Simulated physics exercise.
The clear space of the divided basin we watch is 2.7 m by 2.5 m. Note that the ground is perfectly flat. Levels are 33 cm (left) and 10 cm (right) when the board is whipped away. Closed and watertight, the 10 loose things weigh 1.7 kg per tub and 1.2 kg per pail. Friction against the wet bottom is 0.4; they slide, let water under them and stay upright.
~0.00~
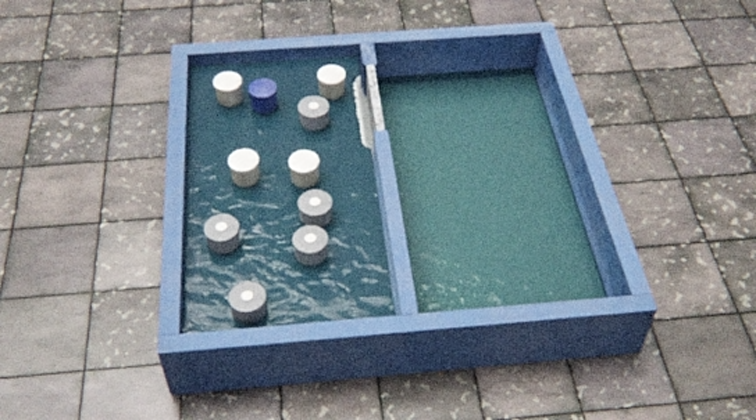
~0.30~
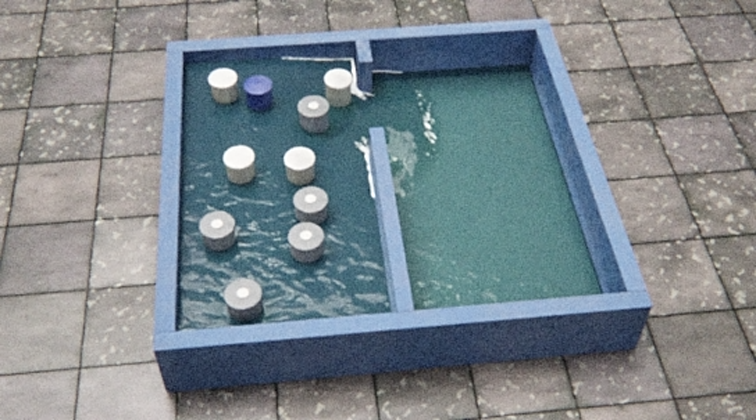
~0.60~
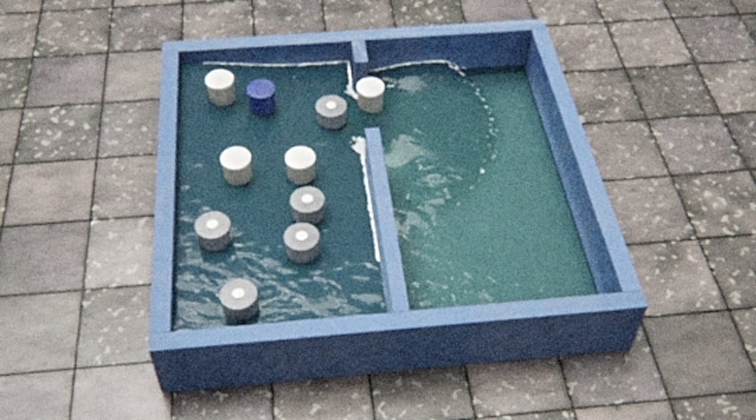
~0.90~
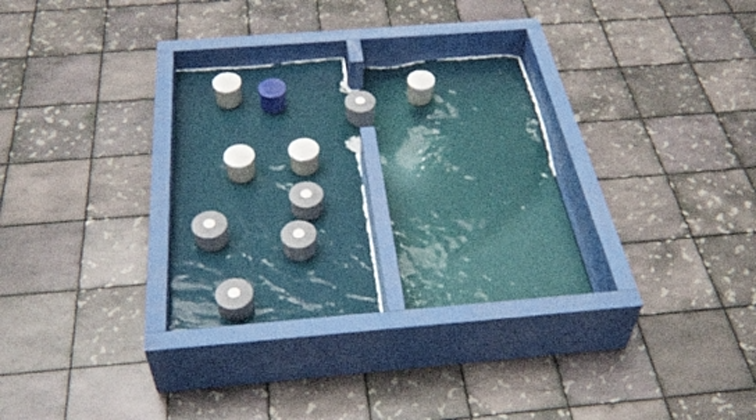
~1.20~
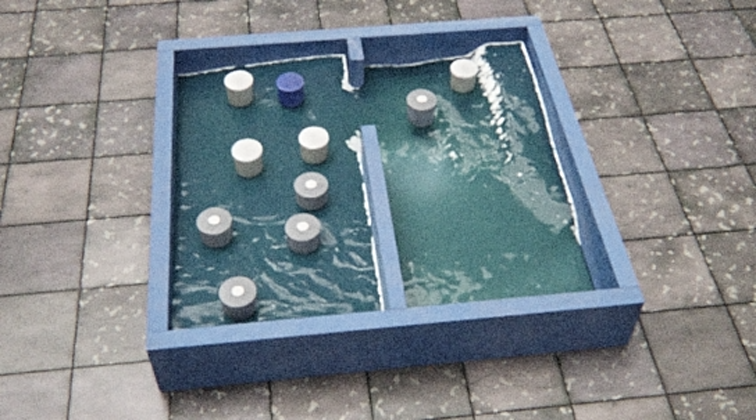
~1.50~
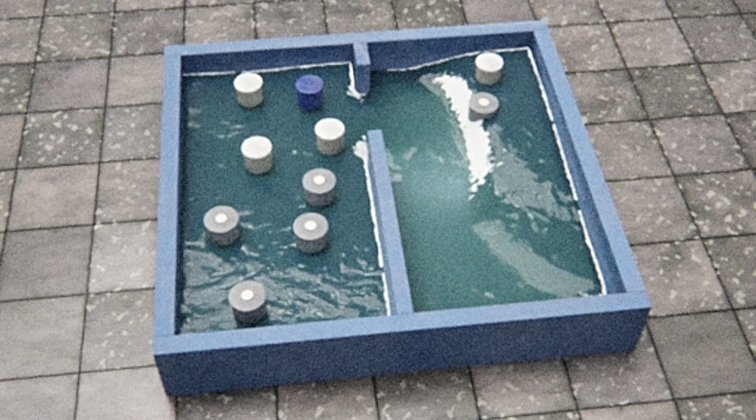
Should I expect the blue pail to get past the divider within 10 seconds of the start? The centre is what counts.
Outcome for the blue pail: Beyond the divider.
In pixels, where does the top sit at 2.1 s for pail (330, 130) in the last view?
Look for it near (389, 108).
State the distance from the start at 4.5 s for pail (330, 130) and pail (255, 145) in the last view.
Shifts: 100 cm / 60 cm.
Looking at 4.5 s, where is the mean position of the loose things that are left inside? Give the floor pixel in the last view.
Averaged position, last view: Near pixel (379, 195).
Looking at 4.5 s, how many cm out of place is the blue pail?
Displacement near 200 cm.
After 2.1 s the blue pail is near (342, 81), 0.6 m from its start, afloat; 3 of 10 are over the mark; 10 afloat.
After 4.5 s the blue pail is near (554, 147), 2.1 m from its start, afloat; 5 of 10 are over the mark; 10 afloat.
After 7.0 s the blue pail is near (426, 152), 1.3 m from its start, afloat; 5 of 10 are over the mark; 10 afloat.
After 10.0 s the blue pail is near (580, 216), 2.4 m from its start, afloat; 6 of 10 are over the mark; 10 afloat.
